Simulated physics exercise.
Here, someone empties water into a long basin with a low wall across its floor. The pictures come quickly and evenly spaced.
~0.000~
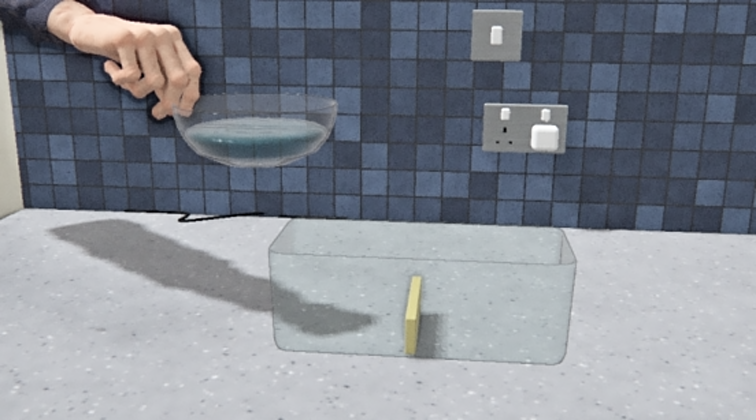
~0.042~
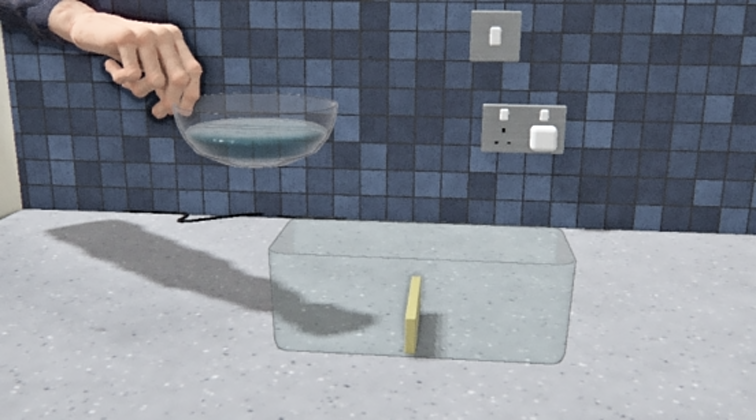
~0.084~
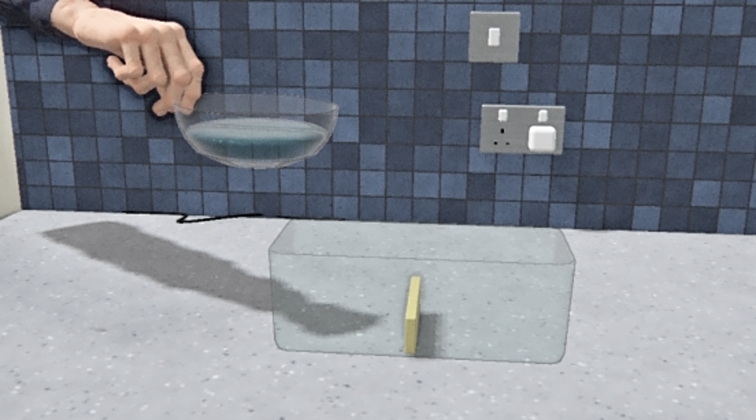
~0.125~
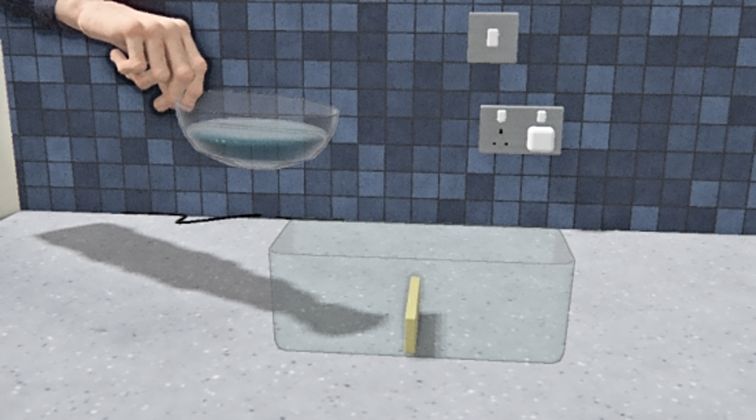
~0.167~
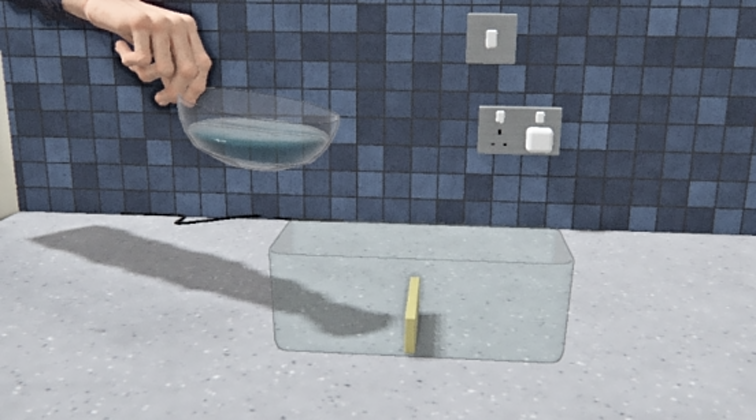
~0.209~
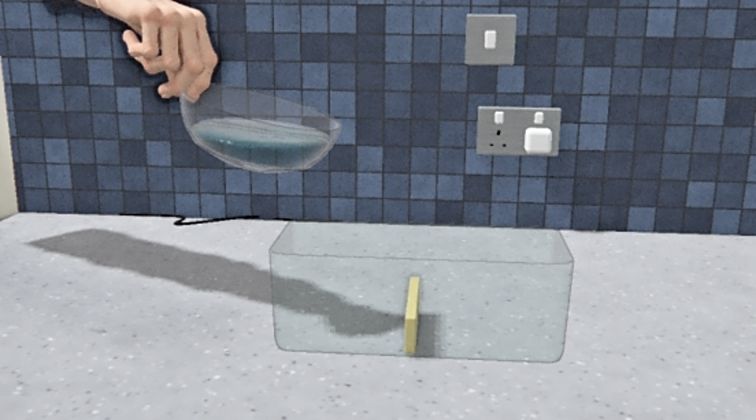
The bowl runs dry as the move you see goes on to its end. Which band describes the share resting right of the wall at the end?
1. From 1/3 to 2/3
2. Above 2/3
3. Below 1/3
3, below 1/3.
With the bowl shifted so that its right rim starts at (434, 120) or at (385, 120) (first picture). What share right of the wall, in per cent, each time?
80 % and 45 %.
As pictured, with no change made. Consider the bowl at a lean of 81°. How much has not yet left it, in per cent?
Some 20 in a hundred has yet to spill out.
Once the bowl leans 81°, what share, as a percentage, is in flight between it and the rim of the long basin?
Roughly 40 percent.
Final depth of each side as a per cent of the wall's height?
Left part: 50 per cent; right part: 0.
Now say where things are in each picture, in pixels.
In the first picture, tilt 0°; pouring edge (335, 106); surface from (190, 126) to (327, 130); the long basin's rim runs from (280, 235) to (569, 246); the wall's top is at (414, 298).
In the second picture, tilt 1°; pouring edge (335, 107); surface from (190, 126) to (328, 131).
In the third picture, tilt 2°; pouring edge (336, 111); surface from (190, 125) to (328, 133).
In the fourth picture, tilt 5°; pouring edge (337, 115); surface from (191, 125) to (328, 134).
In the fifth picture, tilt 9°; pouring edge (338, 121); surface from (193, 124) to (329, 136).
In the sixth picture, tilt 14°; pouring edge (339, 129); surface from (196, 123) to (332, 139).
A moment on, the bowl is tipped on its side and 19 per cent is still to pour, 39 is left of the wall and 0 right of it.
Next, the bowl is tipped right over and 0 per cent is still to pour, 87 is left of the wall and 5 right of it.
Then the bowl is tipped right over and 0 per cent is still to pour, 87 is left of the wall and 8 right of it.
Later the bowl is tipped right over and 0 per cent is still to pour, 87 is left of the wall and 8 right of it.
At rest 87 per cent lies left of the wall, 8 right of it and 5 outside.
